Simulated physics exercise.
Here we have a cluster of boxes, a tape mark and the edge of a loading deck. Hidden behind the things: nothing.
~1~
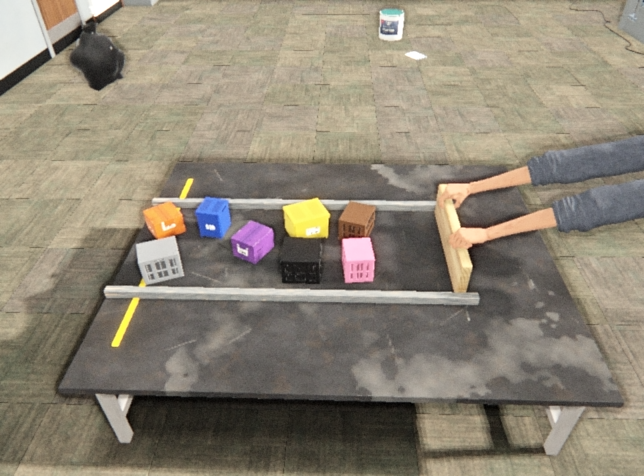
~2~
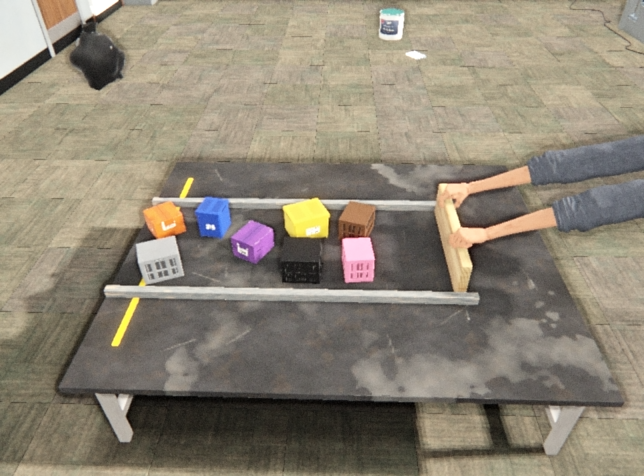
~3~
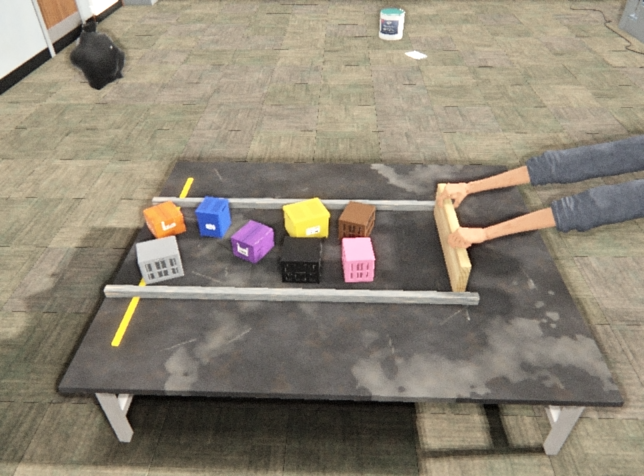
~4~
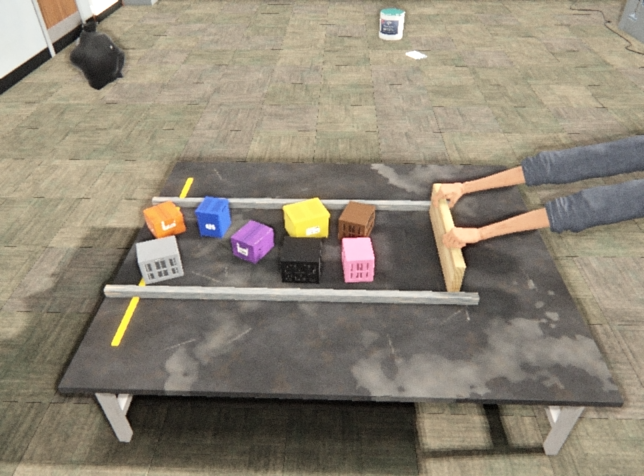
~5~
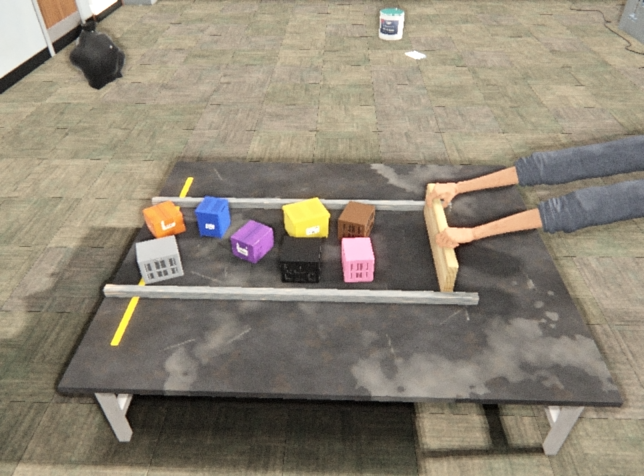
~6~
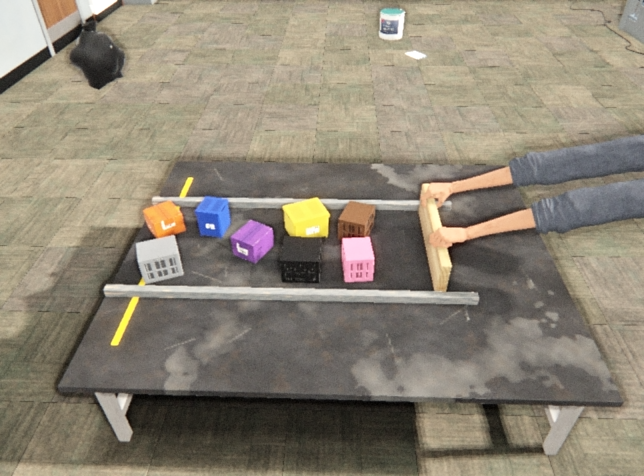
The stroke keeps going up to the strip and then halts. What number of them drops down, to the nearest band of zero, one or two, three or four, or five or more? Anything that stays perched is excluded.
Nearest band: Five or more.
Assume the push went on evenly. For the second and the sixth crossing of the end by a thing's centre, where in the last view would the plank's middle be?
Around (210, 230); afterwards around (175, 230).
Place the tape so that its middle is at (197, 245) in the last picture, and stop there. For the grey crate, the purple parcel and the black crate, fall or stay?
In the end the grey crate drops, the purple parcel keeps its place and the black crate keeps its place.
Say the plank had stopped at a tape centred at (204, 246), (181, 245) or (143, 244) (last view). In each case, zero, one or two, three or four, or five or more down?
Taking the places in the order asked: Either three or four, then 3 or 4, then five or over.
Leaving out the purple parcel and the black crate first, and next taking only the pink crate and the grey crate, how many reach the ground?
That makes 4 fallen, then 4 fallen in the other try.
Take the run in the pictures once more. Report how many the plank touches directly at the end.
2 in contact.
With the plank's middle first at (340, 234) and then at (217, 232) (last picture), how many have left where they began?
Counts: 4 / 8.
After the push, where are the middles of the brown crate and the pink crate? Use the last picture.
The brown crate settles near (151, 221); as for the pink crate, near (134, 255).
Soon after, none off yet; orange parcel at rest near (164, 220); grey crate at rest near (160, 259); blue tote at rest near (214, 218).
After that, none off yet; orange parcel at rest near (164, 220); grey crate at rest near (160, 259); blue tote displaced a little near (201, 216).
And then, one off so far; orange parcel on its way down near (126, 269); grey crate displaced about its own width near (121, 255); blue tote displaced well along near (141, 216).
In the end, the number that fall off is five or more; gone, yellow tote, black crate, purple parcel, blue tote, grey crate and orange parcel.
